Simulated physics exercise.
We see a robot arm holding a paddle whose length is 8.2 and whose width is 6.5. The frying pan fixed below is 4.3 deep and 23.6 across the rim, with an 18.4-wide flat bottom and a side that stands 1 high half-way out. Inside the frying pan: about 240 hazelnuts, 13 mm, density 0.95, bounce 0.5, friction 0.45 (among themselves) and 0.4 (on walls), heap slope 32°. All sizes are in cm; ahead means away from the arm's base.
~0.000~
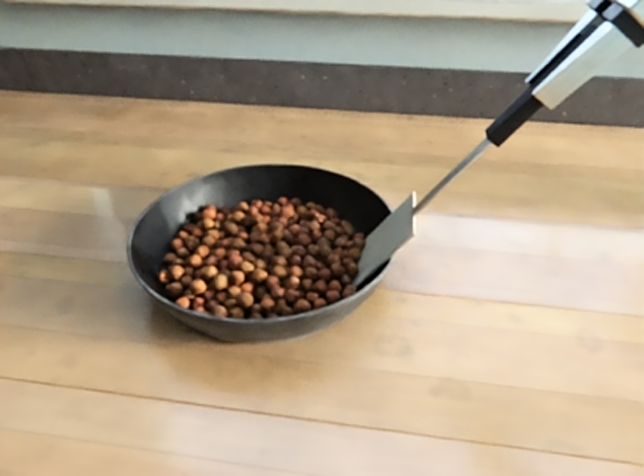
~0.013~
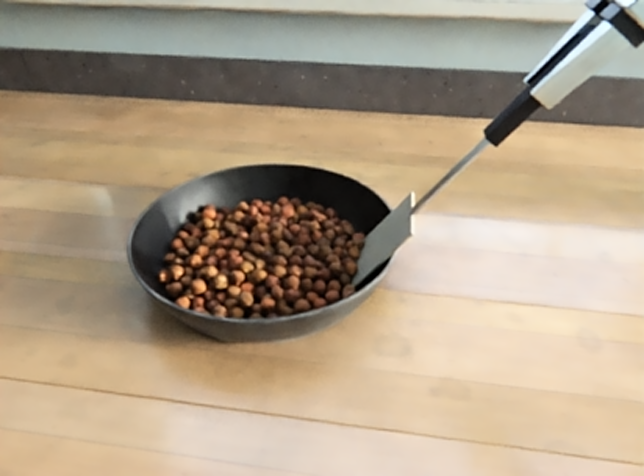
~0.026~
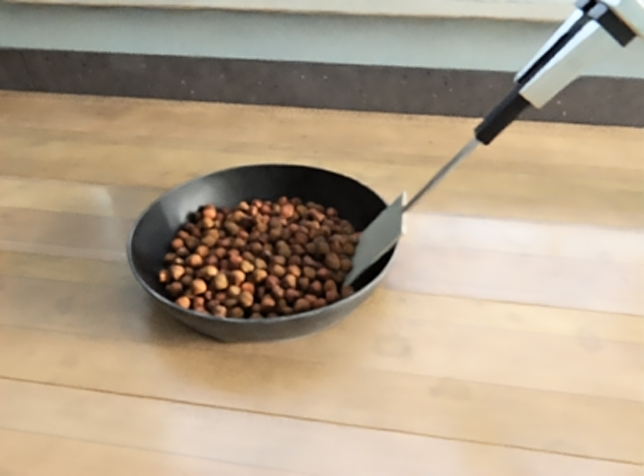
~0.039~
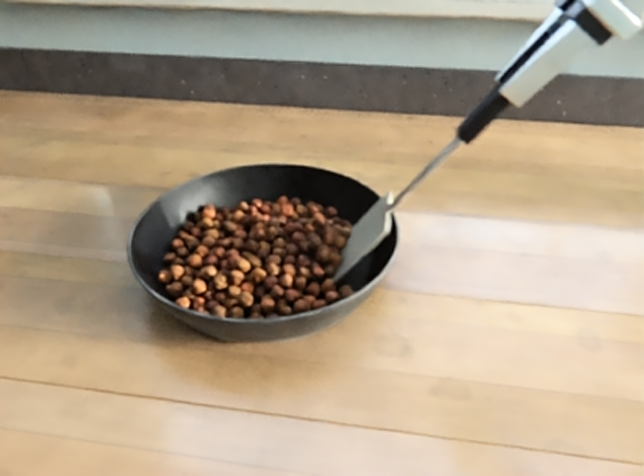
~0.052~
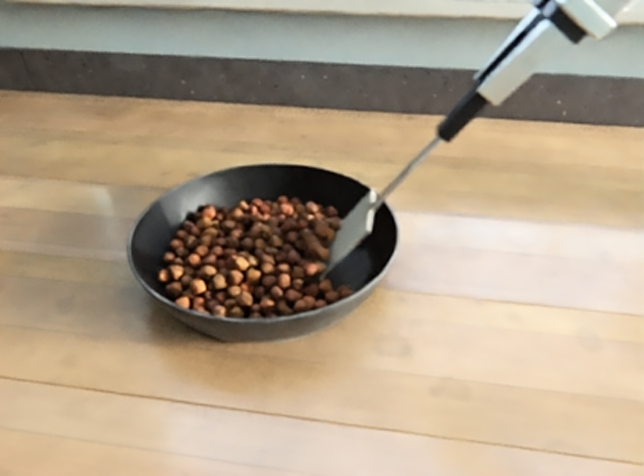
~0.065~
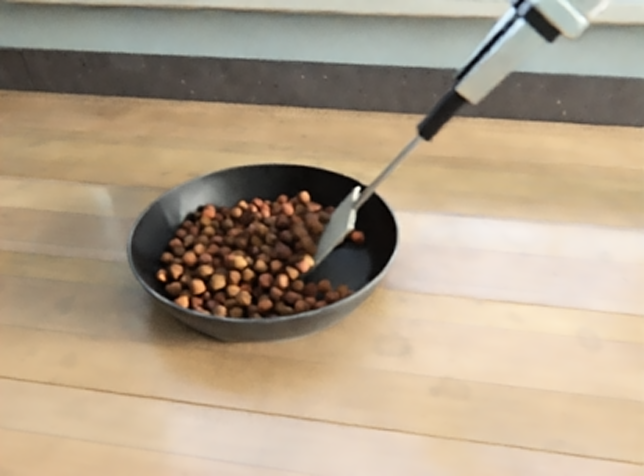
To begin with, a paddle held by a robot arm rests at the right side of a dark frying pan full of hazelnuts on a wooden surface. The arm then moves the paddle a short way left, pushing nearby nuts inward and baring some of the pan's bottom behind it.
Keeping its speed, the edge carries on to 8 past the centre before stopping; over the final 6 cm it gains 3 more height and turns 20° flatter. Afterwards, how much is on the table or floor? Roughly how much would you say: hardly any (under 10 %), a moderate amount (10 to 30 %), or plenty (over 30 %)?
I'd say a moderate amount.
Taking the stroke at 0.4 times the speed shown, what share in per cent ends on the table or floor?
That comes to some 0 per cent, roughly.
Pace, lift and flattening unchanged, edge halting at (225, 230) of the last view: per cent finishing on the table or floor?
Around 5 percent.
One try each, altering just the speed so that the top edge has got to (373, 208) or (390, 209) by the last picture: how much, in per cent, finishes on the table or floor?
Respectively, some 5 and 0 per cent.
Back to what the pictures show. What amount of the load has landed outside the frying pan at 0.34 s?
15 %.
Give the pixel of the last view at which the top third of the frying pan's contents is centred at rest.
It is centred around (194, 245).
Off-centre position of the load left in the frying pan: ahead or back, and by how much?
Some 3.0 cm ahead of the centre.
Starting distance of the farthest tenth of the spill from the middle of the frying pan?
About 60 cm from the centre.
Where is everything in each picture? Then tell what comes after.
The first frame shows the paddle top edge at (415, 212), sloping 55°; upper third of the load around (275, 252), from x 165 to 360, top at y 205; 236 in the frying pan.
The second frame shows the paddle top edge at (413, 212), sloping 55°; upper third of the load around (275, 252), from x 165 to 360, top at y 205.
The third frame shows the paddle top edge at (405, 211), sloping 55°; upper third of the load around (274, 250), from x 165 to 360, top at y 205.
The fourth frame shows the paddle top edge at (389, 210), sloping 55°; upper third of the load around (274, 246), from x 165 to 360, top at y 205.
The fifth frame shows the paddle top edge at (372, 208), sloping 55°; upper third of the load around (272, 246), from x 165 to 355, top at y 200.
The sixth frame shows the paddle top edge at (355, 207), sloping 55°; upper third of the load around (266, 243), from x 165 to 355, top at y 200; 236 in the frying pan.
After 0.10 s, sloping 55°, highest piece 7 above the table; 236 in the frying pan.
After 0.13 s, sloping 48°, highest piece 8 above the table; 236 in the frying pan.
After 0.34 s, sloping 35°, highest piece 12 above the table; 191 in the frying pan, 37 on the table or floor, 8 on the blade or in flight.
After 1.39 s, sloping 35°, highest piece 4 above the table; 191 in the frying pan, 45 on the table or floor.
In the end, 191 in the frying pan, 45 on the table or floor. That is 19 % on the table or floor.
